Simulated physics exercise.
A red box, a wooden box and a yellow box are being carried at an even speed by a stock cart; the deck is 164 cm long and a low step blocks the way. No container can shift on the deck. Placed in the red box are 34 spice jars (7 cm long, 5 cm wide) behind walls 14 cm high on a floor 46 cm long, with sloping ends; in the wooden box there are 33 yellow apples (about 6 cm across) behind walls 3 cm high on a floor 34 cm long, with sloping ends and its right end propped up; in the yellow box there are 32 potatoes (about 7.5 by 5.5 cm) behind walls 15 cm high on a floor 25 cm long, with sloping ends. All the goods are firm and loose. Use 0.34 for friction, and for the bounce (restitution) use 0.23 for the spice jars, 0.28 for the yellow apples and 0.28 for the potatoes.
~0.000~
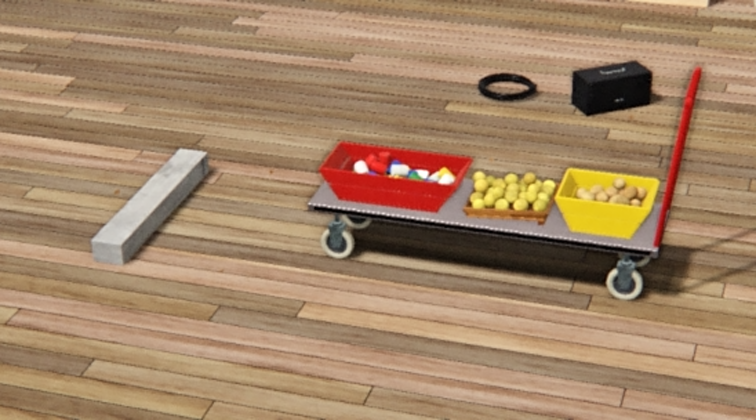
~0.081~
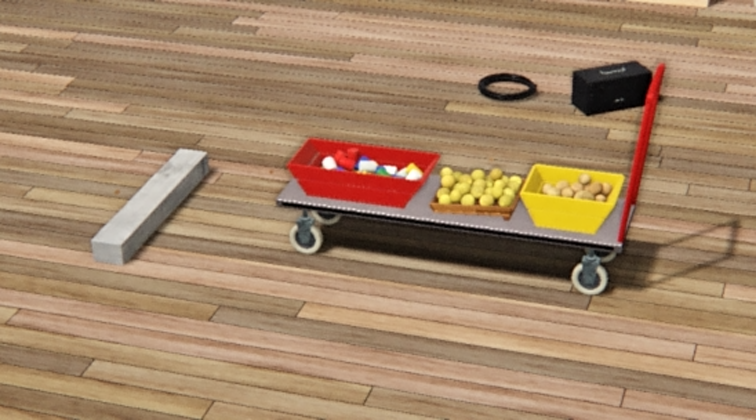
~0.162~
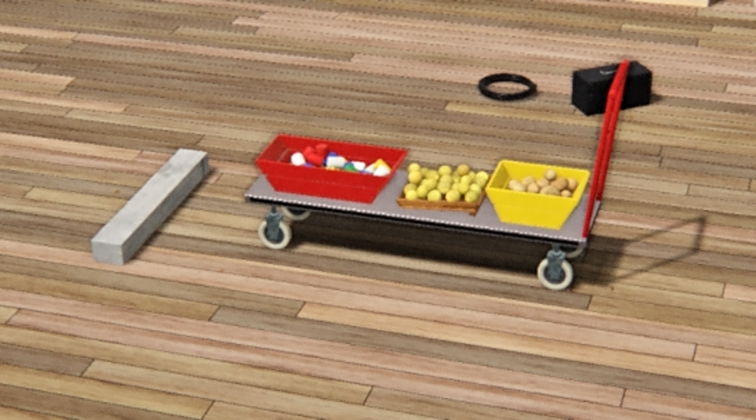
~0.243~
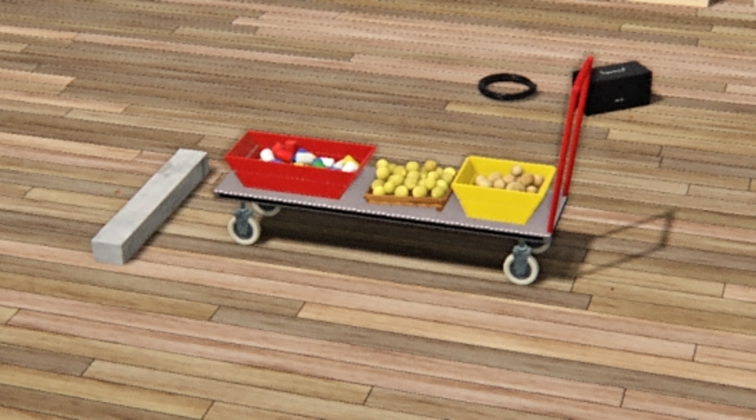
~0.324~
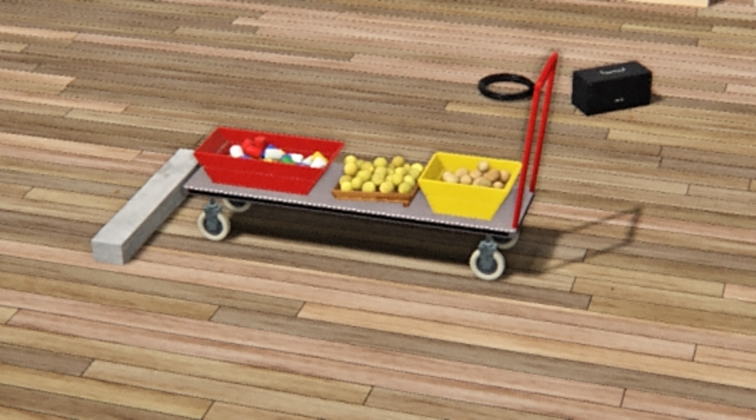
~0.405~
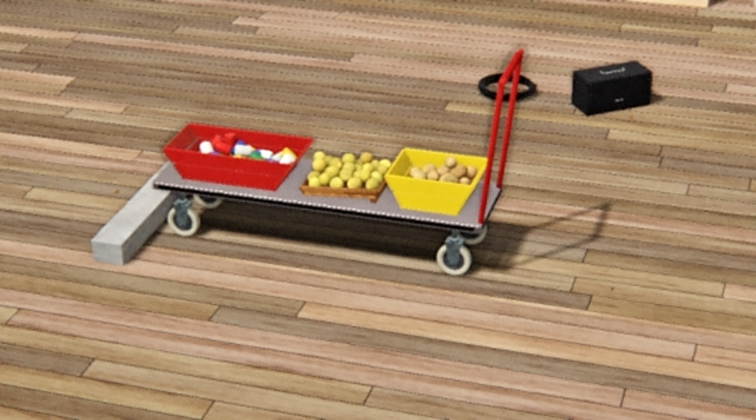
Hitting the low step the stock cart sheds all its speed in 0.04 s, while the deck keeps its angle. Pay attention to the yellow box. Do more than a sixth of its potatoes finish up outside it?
No.
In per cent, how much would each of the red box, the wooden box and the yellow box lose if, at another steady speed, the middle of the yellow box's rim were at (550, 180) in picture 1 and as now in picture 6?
That would give red box 0 %, wooden box 20 % and yellow box 0 %.
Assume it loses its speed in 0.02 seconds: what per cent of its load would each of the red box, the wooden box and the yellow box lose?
Red box 10, wooden box 40, yellow box 0 %.
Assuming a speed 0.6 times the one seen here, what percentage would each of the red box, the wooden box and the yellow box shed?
In that case the red box sheds 0 per cent, the wooden box 20 per cent and the yellow box 0 per cent.
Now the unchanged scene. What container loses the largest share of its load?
Answer: The wooden box.
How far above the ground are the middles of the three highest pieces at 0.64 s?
On average roughly 50 centimetres up.
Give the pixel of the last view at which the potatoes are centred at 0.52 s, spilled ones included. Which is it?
Somewhere around pixel (415, 176).
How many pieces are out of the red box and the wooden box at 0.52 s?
Red box 0, wooden box 3, roughly.
After 0.42 s, the wheels strike.
After 0.52 s, the red box has all 34, the wooden box is down by 3 of 33 and the yellow box has all 32.
After 0.64 s, the red box is down by 2 of 34, the wooden box is down by 10 of 33 and the yellow box has all 32.
After 0.87 s, the red box is down by 2 of 34, the wooden box is down by 11 of 33 and the yellow box has all 32.
When it is over (at 1.38 s), the red box is down by 2 of 34, the wooden box is down by 12 of 33 and the yellow box has all 32. Asked share, 0 of 32, 0 per cent.
